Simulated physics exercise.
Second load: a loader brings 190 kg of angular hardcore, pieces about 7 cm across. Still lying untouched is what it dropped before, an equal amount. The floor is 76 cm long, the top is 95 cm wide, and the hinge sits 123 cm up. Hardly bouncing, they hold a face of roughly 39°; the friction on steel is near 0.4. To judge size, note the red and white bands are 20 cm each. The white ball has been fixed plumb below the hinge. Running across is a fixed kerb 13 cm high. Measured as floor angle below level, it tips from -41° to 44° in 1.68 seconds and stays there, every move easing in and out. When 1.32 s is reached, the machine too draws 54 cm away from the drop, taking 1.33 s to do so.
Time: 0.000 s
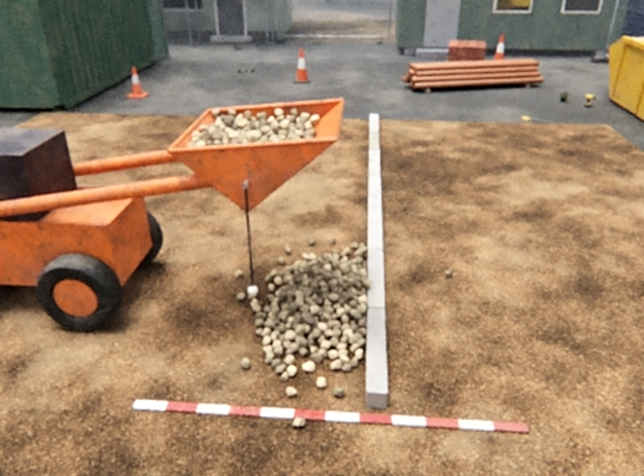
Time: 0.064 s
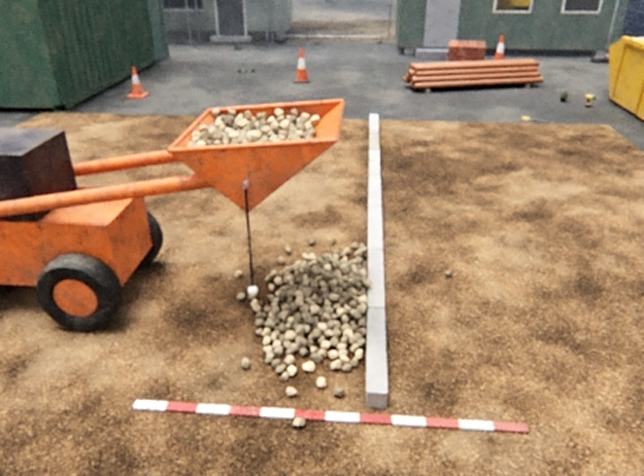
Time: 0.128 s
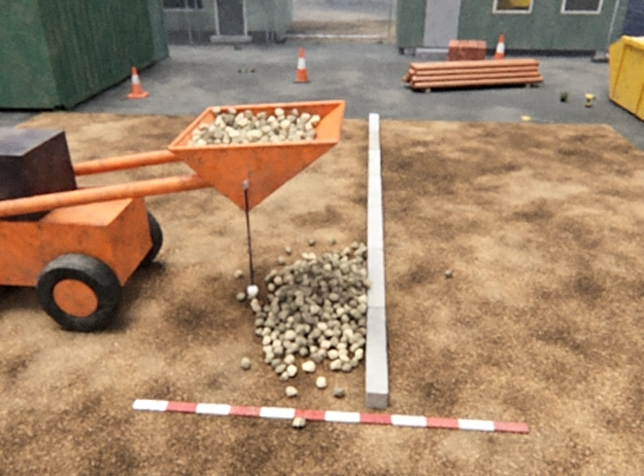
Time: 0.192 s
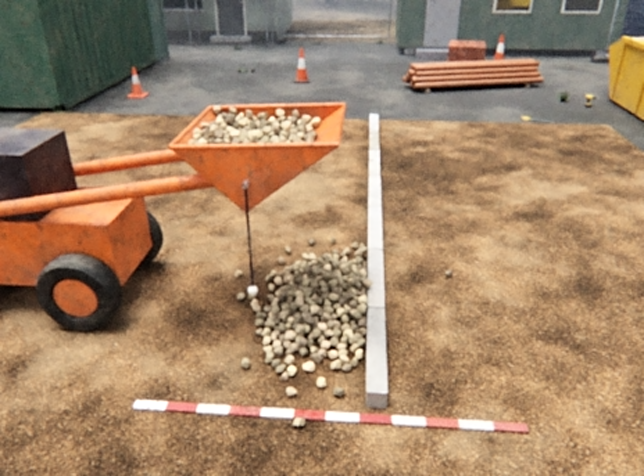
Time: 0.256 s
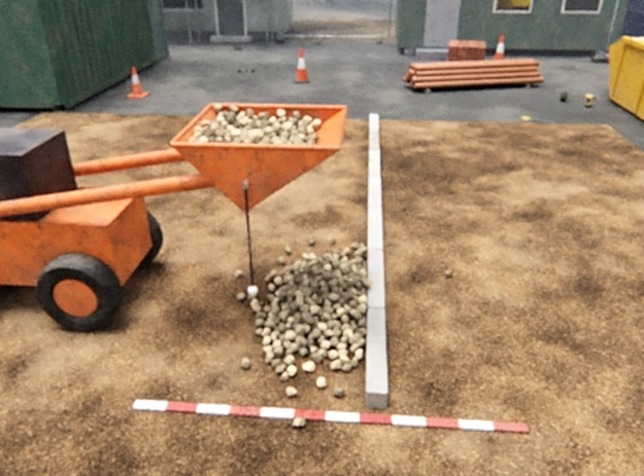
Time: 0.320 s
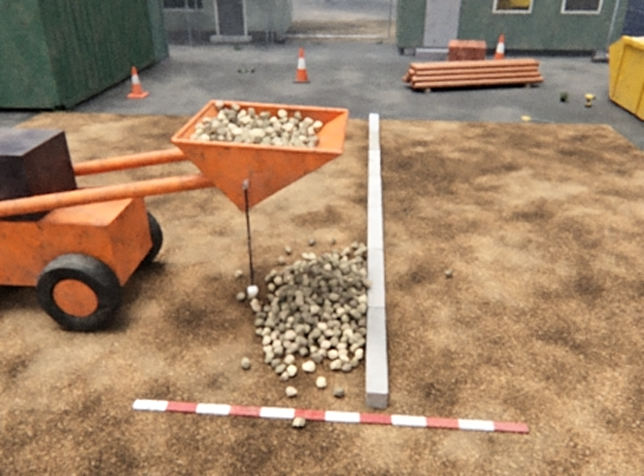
An orange loader slightly tilts its raised bucket of stones above a pile beside a kerb.
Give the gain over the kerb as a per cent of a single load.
9 %.
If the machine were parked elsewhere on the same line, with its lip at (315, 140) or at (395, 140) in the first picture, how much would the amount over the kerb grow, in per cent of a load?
Roughly 5 and 60 percent, in that order.
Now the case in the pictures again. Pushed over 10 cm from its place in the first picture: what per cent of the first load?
Around 5 in a hundred.
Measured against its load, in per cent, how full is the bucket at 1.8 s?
It holds some 15 per cent.
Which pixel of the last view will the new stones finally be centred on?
The middle ends up near (338, 286).
After 1.3 s the floor is at 31°; in per cent of one load, 100 in the bucket, 100 on this side of the kerb; the foremost stones are at (376, 298).
After 1.8 s the floor is at 44°; in per cent of one load, 17 in the bucket, 182 on this side of the kerb, 1 over the kerb; the foremost stones are at (392, 284).
After 3.1 s the floor is at 44°; in per cent of one load, 0 in the bucket, 191 on this side of the kerb, 9 over the kerb; the foremost stones are at (458, 294).
After 5.6 s the floor is at 44°; in per cent of one load, 0 in the bucket, 191 on this side of the kerb, 9 over the kerb; the foremost stones are at (458, 294). Net gain over the kerb, 9.
